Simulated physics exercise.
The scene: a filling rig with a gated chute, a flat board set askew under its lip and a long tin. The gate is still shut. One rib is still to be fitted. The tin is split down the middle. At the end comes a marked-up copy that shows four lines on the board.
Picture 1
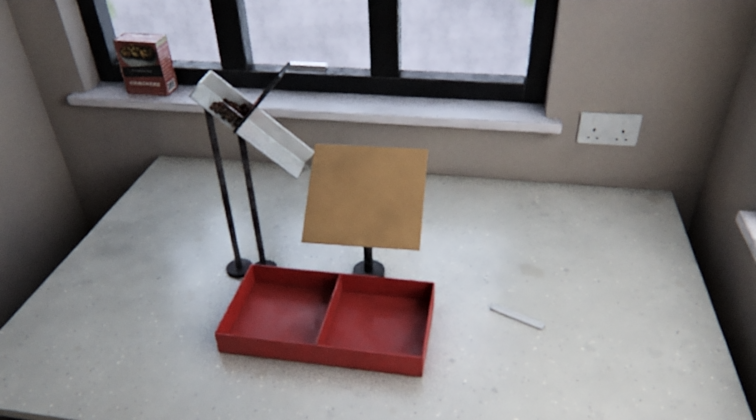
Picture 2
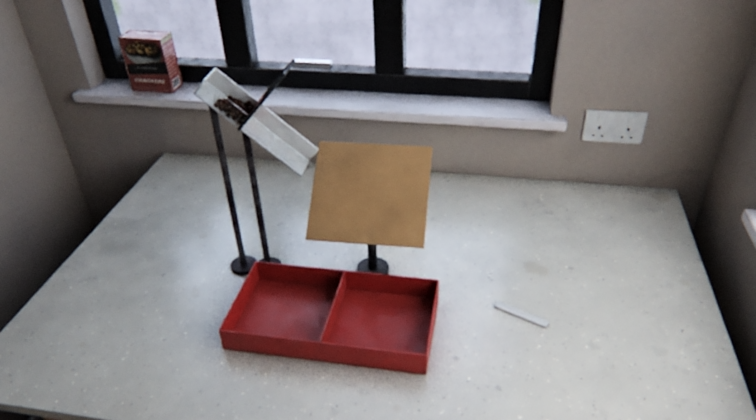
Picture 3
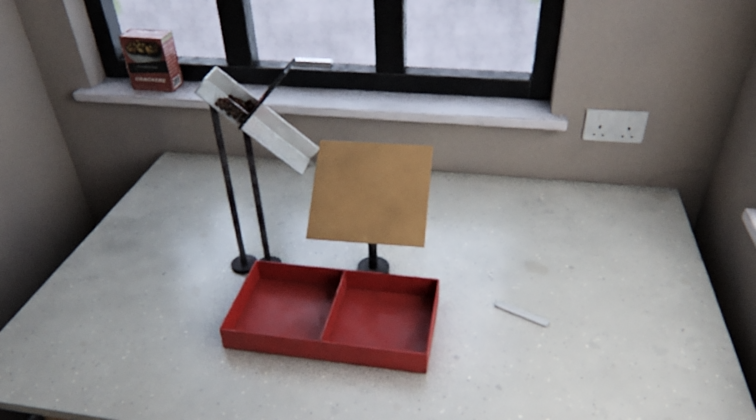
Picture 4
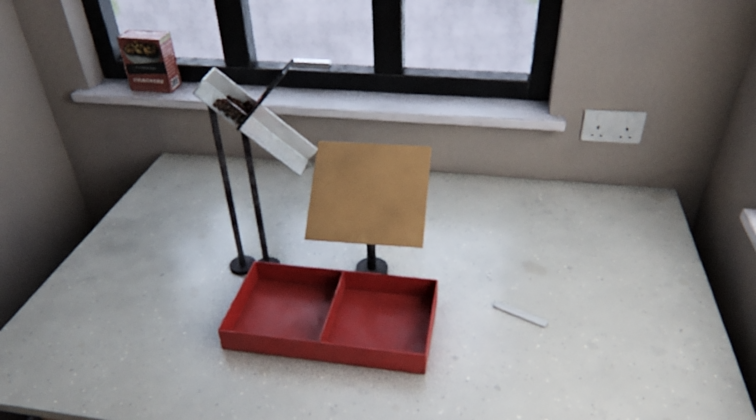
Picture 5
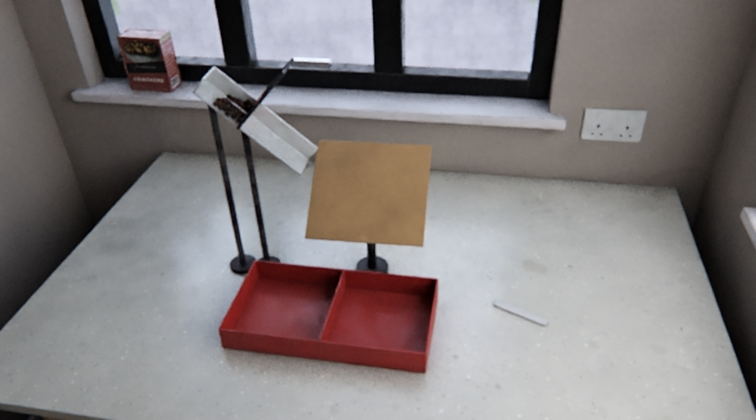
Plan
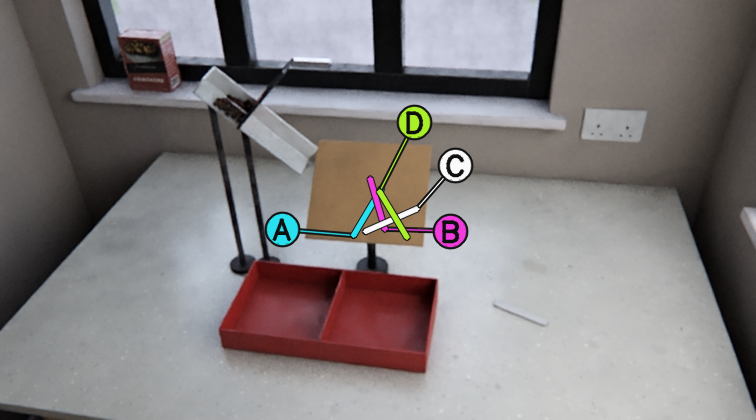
A red divided tray sits below a tilted tan board and white chute, all motionless.
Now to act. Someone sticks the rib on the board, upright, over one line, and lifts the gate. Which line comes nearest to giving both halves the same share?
A beats the others.
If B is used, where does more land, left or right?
More lands on the right.
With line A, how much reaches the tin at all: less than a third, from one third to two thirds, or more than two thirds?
It is more than two thirds.
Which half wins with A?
More lands on the left.
On the marked copy, line A from (381, 188) to (353, 235); line B from (370, 179) to (384, 229); line C from (416, 208) to (365, 231); line D from (379, 191) to (406, 237).
Choosing A, of what is caught, roughly two thirds in the left half, roughly a third in the right.
Choosing B, of what is caught, about a tenth in the left half, almost all in the right.
Choosing C, of what is caught, about a tenth in the left half, almost all in the right.
Choosing D, of what is caught, about a tenth in the left half, almost all in the right.
